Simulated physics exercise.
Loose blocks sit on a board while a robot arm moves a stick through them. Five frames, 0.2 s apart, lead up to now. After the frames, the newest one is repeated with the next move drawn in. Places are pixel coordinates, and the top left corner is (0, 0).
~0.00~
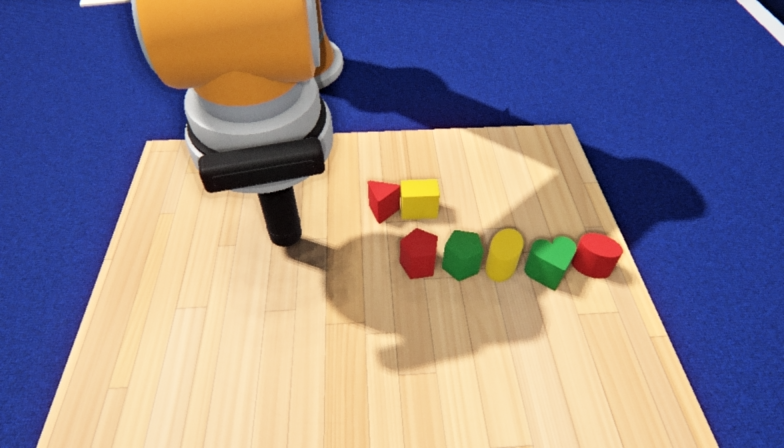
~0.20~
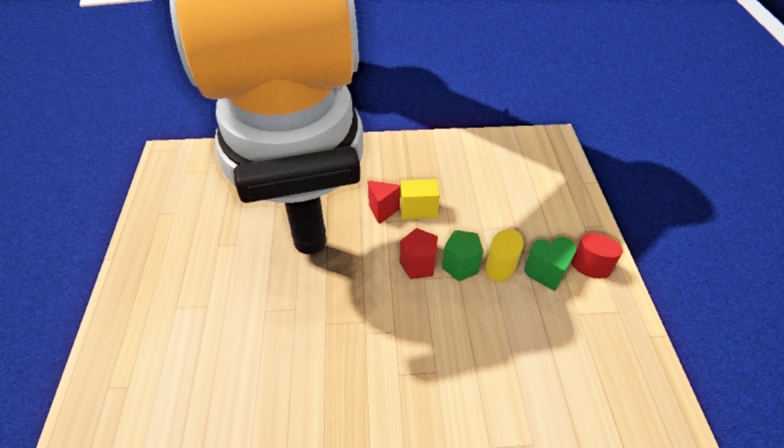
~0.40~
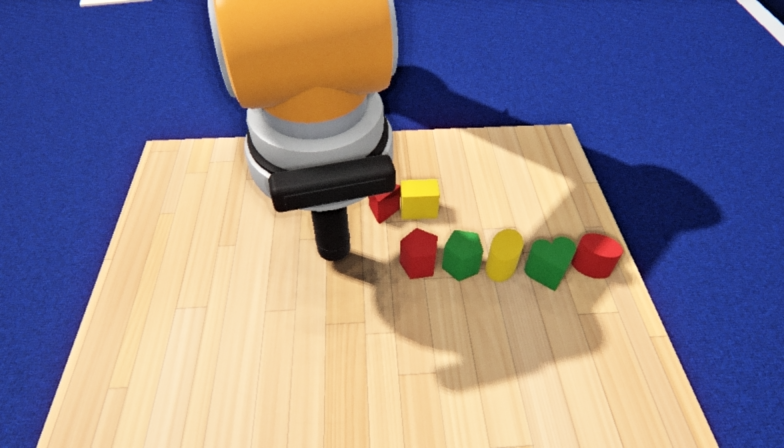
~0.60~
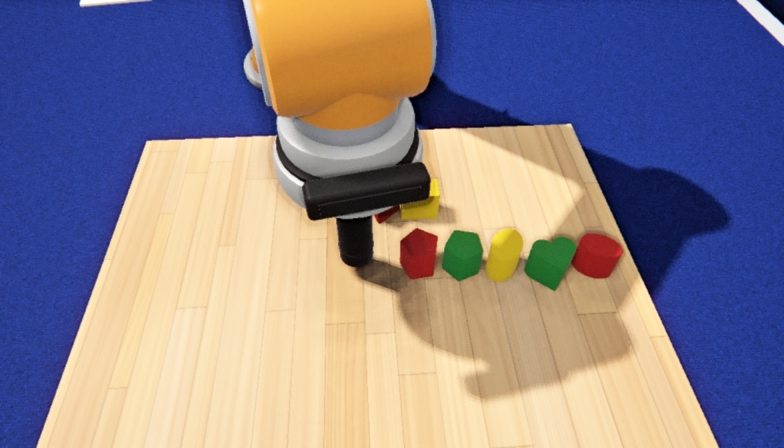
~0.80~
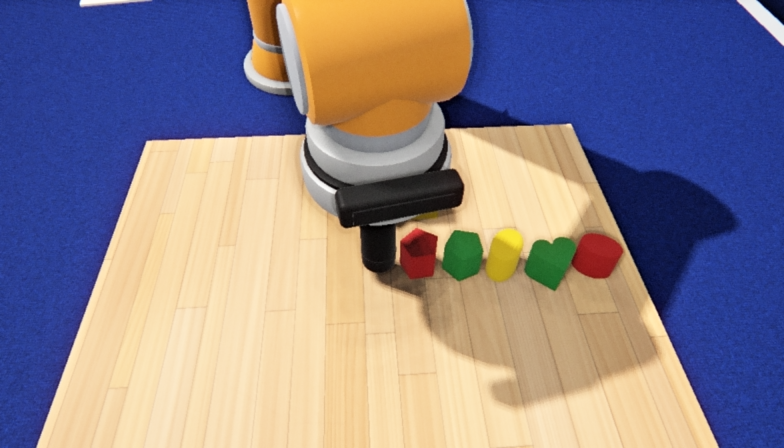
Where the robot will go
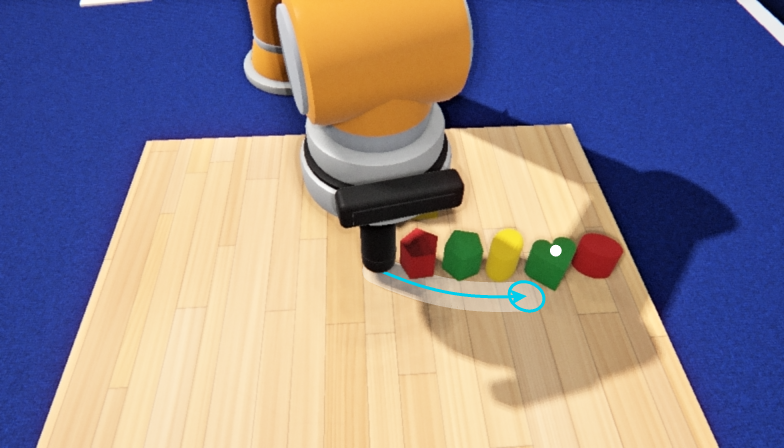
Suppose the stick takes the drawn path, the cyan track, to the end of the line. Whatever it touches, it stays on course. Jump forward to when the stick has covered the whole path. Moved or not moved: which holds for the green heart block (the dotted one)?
The result: It stays put.
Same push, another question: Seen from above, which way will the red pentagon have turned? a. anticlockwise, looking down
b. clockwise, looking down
I choose a.
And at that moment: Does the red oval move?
I expect not.
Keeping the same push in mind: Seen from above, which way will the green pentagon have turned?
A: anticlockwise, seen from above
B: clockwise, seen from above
Answer: B.
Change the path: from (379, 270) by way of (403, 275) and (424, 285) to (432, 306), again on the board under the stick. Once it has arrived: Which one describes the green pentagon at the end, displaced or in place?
When the path is over, the green pentagon has left its spot.
The drawn path runs from (379, 270) over (425, 287) and (475, 296) to (527, 296); the dot is on the green heart block.
What follows on the original path. One third of the way, stick (426, 277); red pentagon (438, 240), turned 35° anticlockwise; green pentagon (476, 240), turned 20° clockwise.
Two thirds of the way, stick (478, 286); red pentagon (439, 239), turned 40° anticlockwise; green pentagon (477, 239), turned 25° clockwise.
At the end, stick (530, 287); red pentagon (439, 239), turned 40° anticlockwise; green pentagon (477, 239), turned 25° clockwise; green heart block not moved; red oval not moved.
